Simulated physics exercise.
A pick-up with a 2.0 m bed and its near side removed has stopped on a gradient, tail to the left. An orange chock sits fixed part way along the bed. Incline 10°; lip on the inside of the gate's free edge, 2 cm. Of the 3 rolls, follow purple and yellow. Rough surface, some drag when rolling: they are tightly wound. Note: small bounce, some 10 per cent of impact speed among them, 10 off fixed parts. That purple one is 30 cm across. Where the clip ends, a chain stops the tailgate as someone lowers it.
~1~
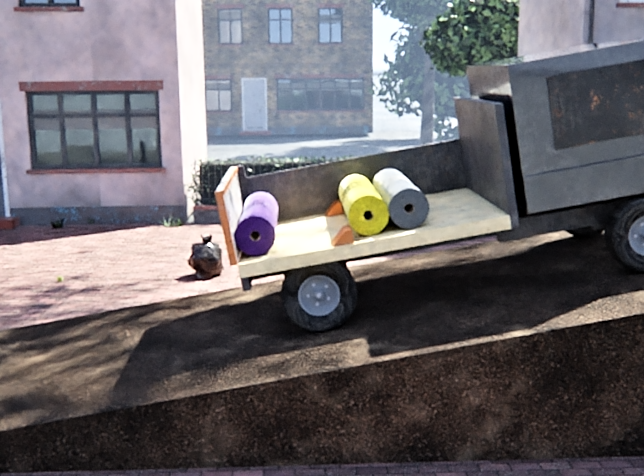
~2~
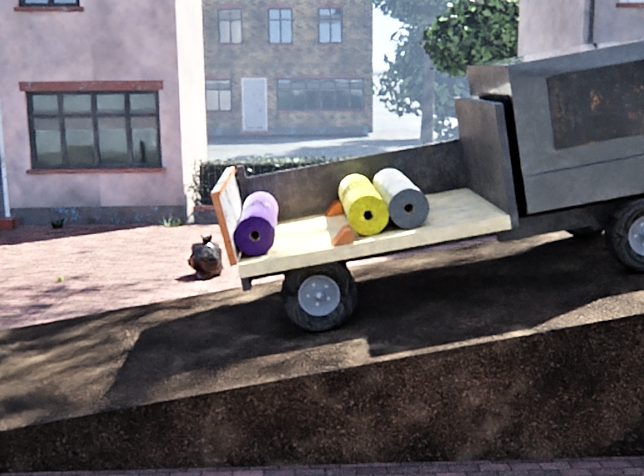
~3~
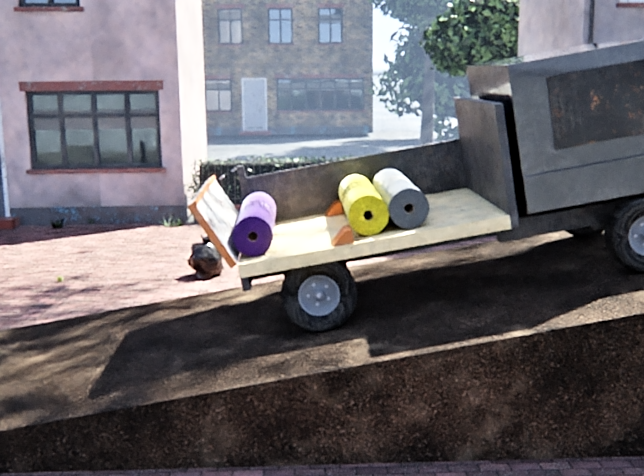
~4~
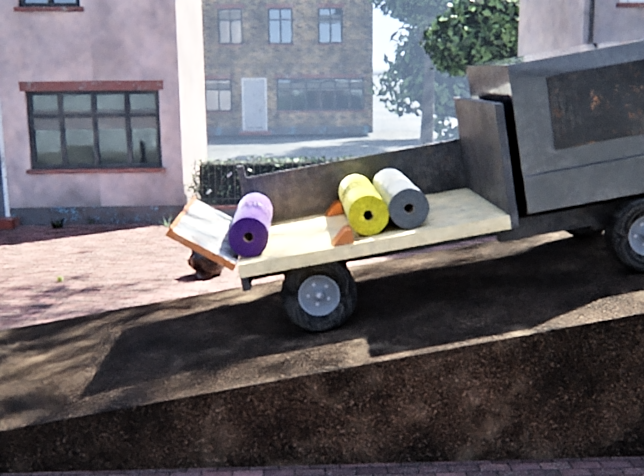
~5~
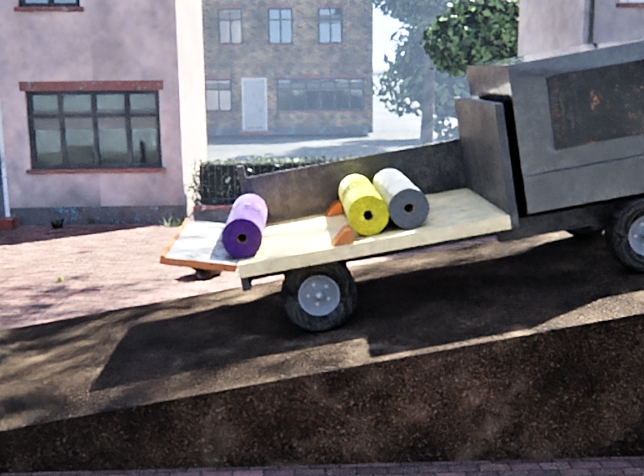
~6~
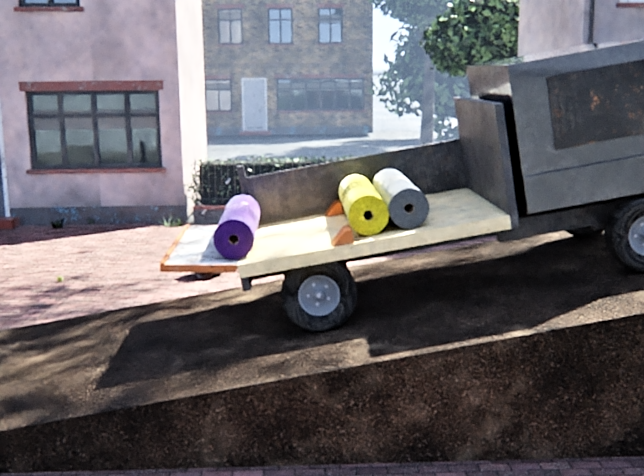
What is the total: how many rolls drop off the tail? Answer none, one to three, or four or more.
The answer is none.
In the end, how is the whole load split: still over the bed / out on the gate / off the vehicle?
Counts in the order asked: 2, 1, 0.
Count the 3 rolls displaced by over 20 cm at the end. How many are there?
That makes 1 in total.
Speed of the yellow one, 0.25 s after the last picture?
Its speed is roughly 0.0 m/s.
Another 0.2 s on from the last picture, purple is on the gate, 10 cm past the hinge, rolling left; yellow is on the bed, 100 cm short of the hinge; 0 out so far.
Another 0.4 s on from the last picture, still the same for purple, yellow; 0 out so far.
Another 0.5 s on from the last picture, purple is on the gate, 15 cm past the hinge, rolling left; still the same for yellow; 0 out so far.
In the end (0.8 s after the last picture), purple is on the gate, 15 cm past the hinge; yellow is on the bed, 100 cm short of the hinge; 0 out so far.
